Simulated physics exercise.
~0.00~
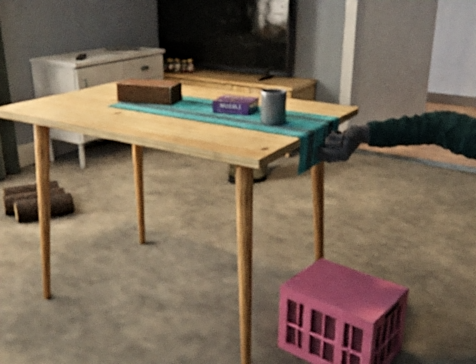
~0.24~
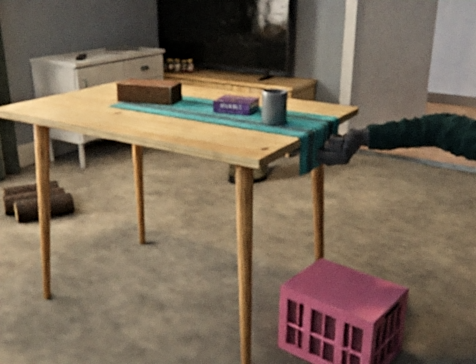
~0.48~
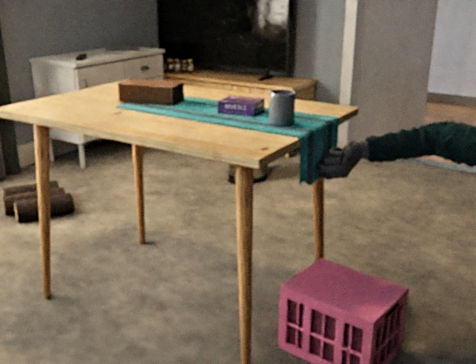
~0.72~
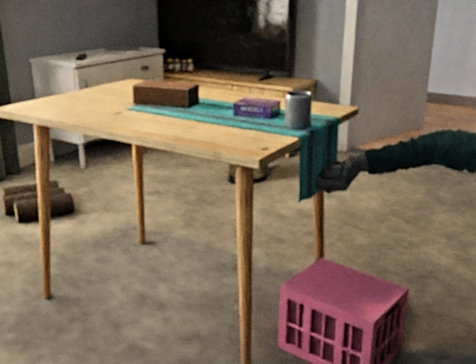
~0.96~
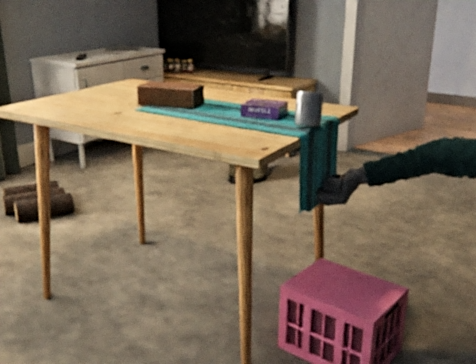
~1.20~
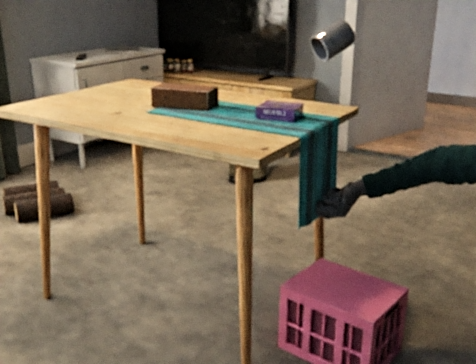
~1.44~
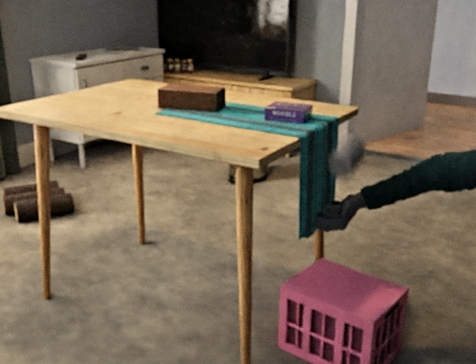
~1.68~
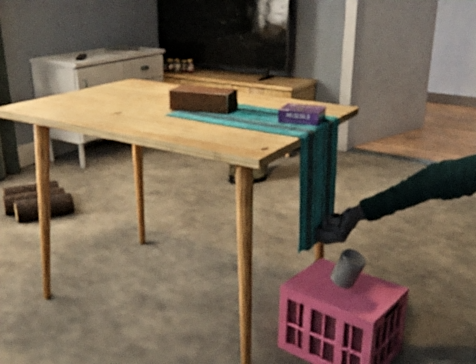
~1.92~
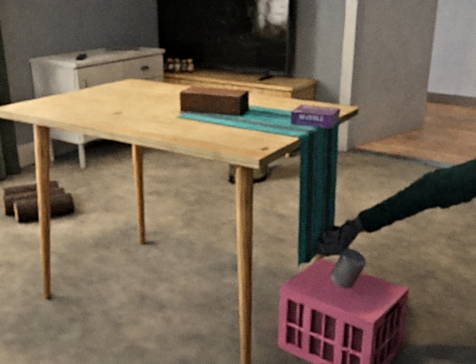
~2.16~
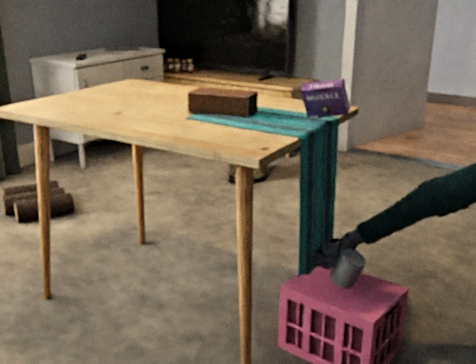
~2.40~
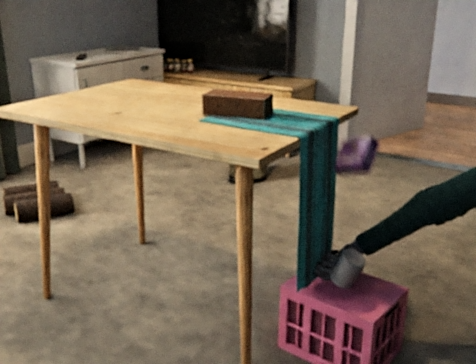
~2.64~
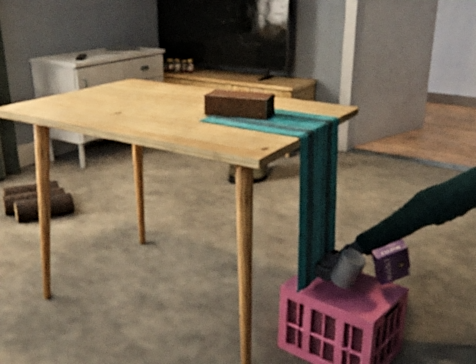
Gloved hand pulling a turquoise cloth down off a table, toppling a grey mug, then a purple packet, while the brick stays on.
